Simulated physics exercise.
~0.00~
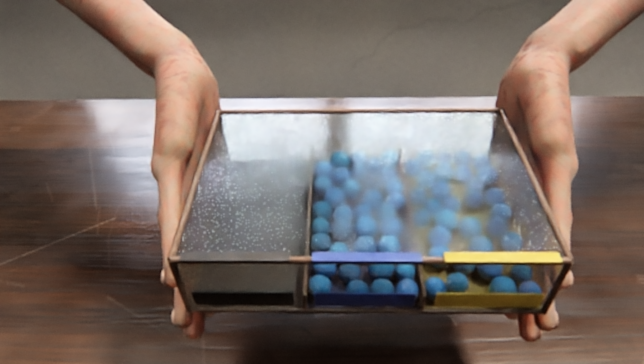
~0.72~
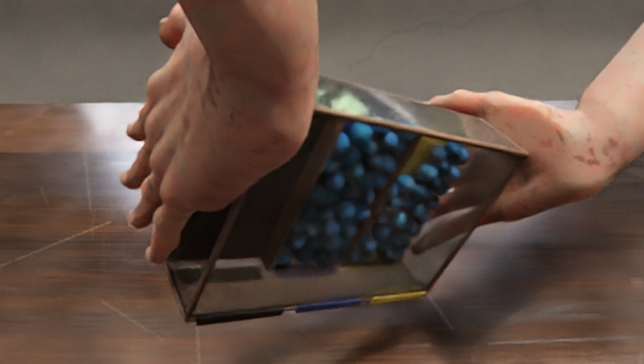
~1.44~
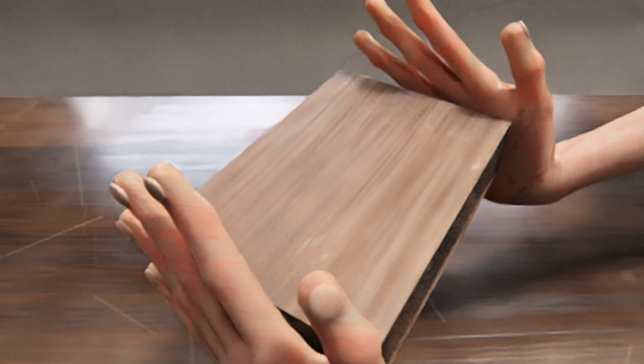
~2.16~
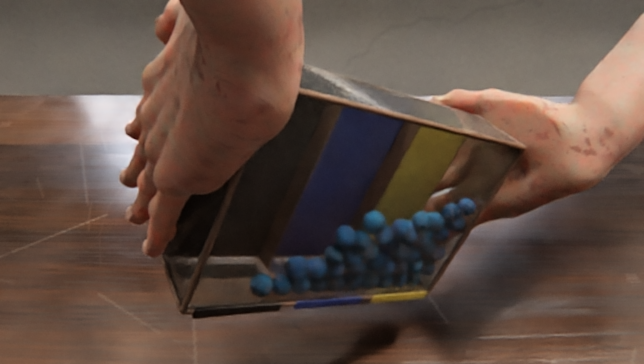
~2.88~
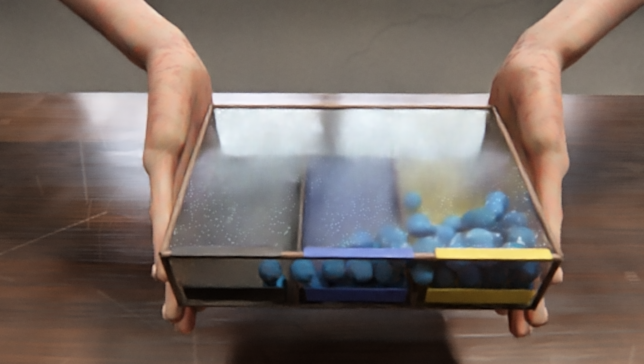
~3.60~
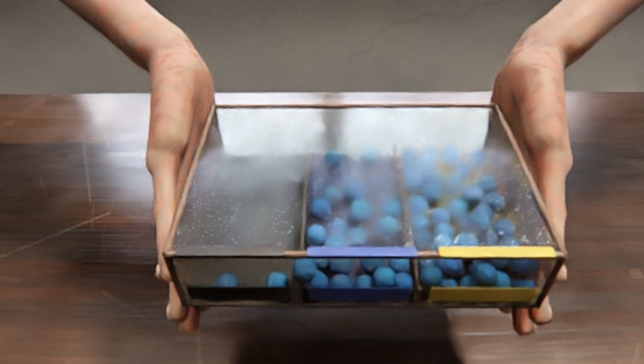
A clear-lidded box of blue balls is turned over and back, ending level, black section nearly empty.
